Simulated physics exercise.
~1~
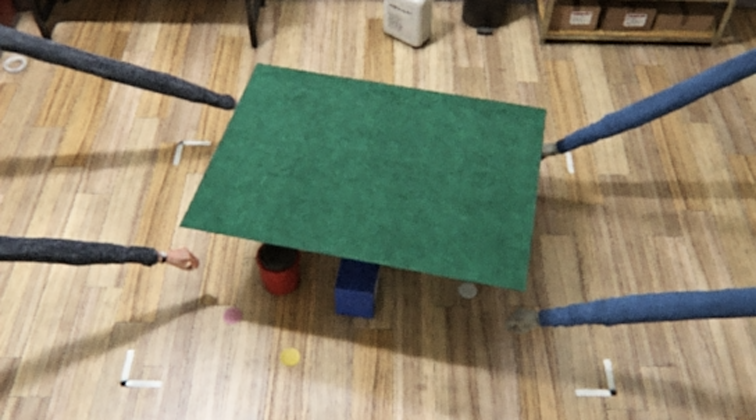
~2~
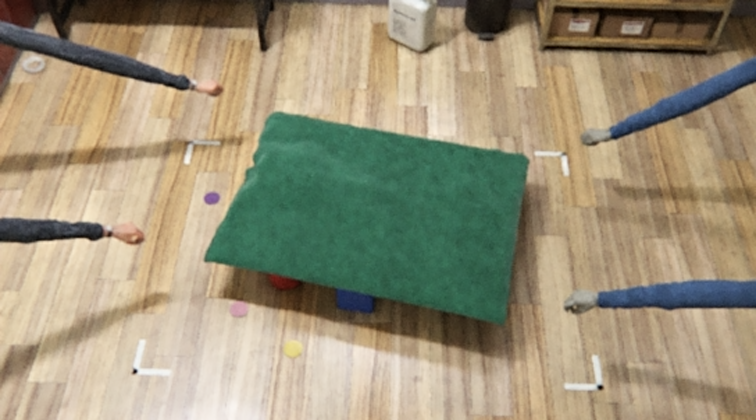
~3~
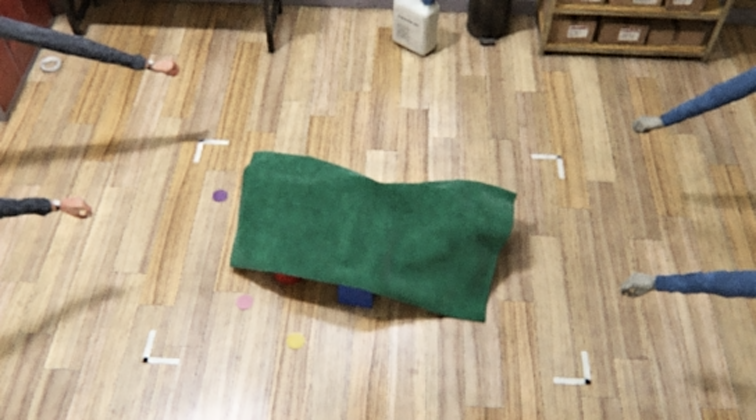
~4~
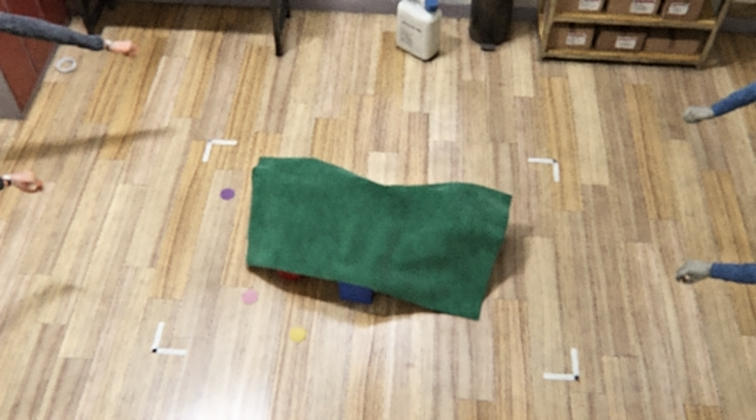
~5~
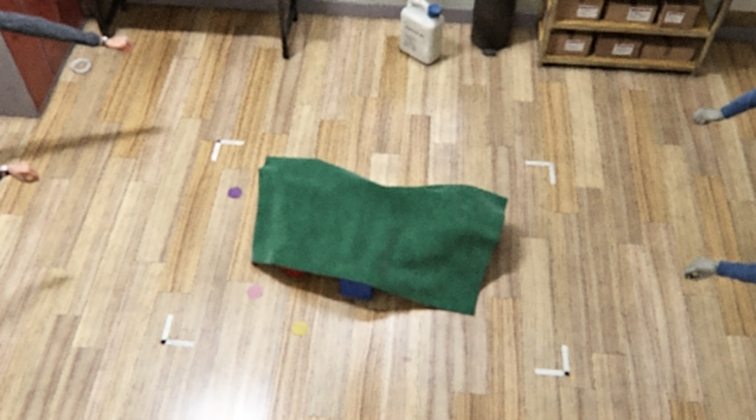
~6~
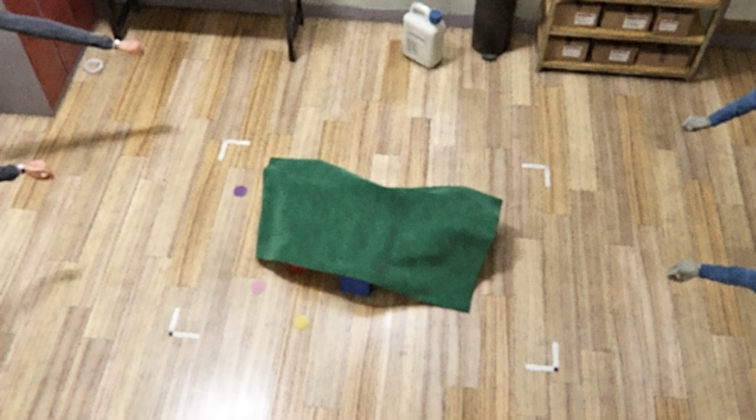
A green dust sheet, released by four hands over a wooden floor, drops onto a red pot and a blue box and settles in a sagging, rumpled drape, hiding the white disc while the pink, yellow and purple discs remain uncovered beside it.
